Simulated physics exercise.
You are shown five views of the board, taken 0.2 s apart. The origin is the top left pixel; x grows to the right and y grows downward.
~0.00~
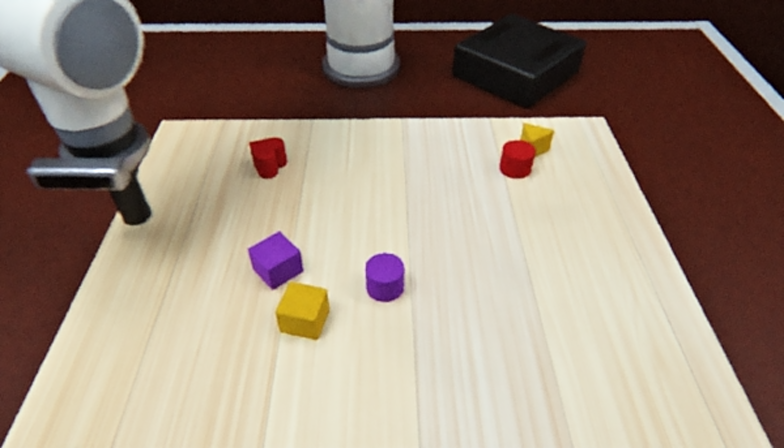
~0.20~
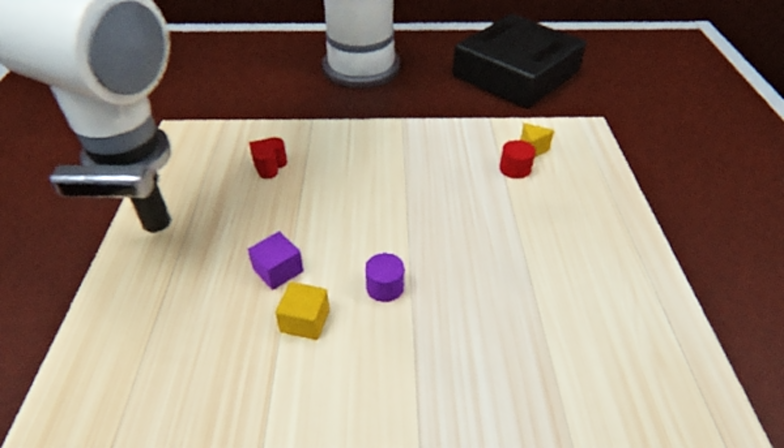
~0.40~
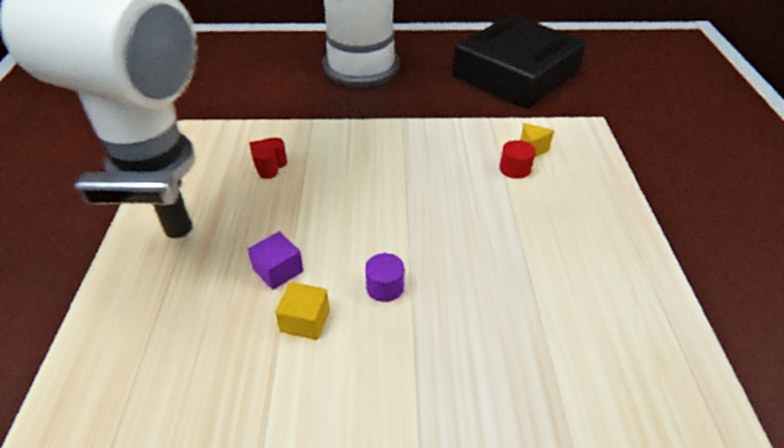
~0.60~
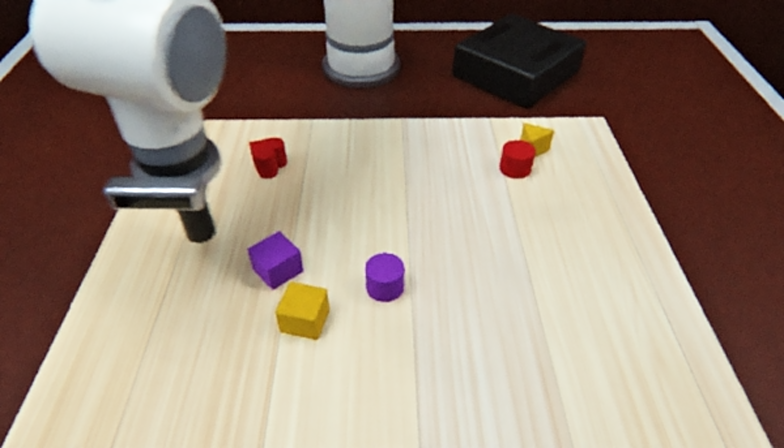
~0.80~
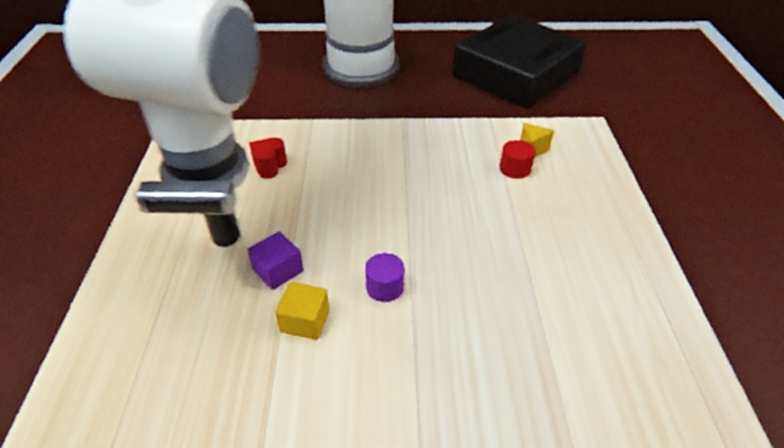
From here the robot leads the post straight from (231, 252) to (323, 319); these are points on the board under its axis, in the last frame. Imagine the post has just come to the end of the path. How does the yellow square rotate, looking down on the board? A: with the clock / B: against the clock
Option A.
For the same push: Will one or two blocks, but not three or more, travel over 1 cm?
I expect so.
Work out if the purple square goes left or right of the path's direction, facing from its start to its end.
The shift goes left.
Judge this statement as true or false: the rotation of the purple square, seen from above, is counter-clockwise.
That claim is true.
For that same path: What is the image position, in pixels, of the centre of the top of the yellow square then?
Close to (324, 333).
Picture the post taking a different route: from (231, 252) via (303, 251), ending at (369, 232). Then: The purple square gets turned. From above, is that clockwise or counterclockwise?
Viewed from the top, it goes clockwise.
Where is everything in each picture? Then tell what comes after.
Tip of the post (138, 217), middles of tops, purple square (274, 250), yellow square (302, 300), purple cylinder (385, 267), in the first picture.
Post (157, 223), nothing pushed, in the second picture.
Post (178, 229), nothing pushed, in the third picture.
Post (202, 234), nothing pushed, in the fourth picture.
Post (227, 237), purple square (274, 250), yellow square (302, 300), purple cylinder (385, 267), in the fifth picture.
What follows on the original path. One third of the way, post (256, 259); purple square (289, 256), turned 30° anticlockwise.
Two thirds of the way, post (287, 281); purple square (321, 263), turned 85° anticlockwise; yellow square (305, 305).
At the end, post (321, 305); purple square (328, 265), turned 100° anticlockwise; yellow square (324, 333), turned 40° clockwise; purple cylinder unmoved.
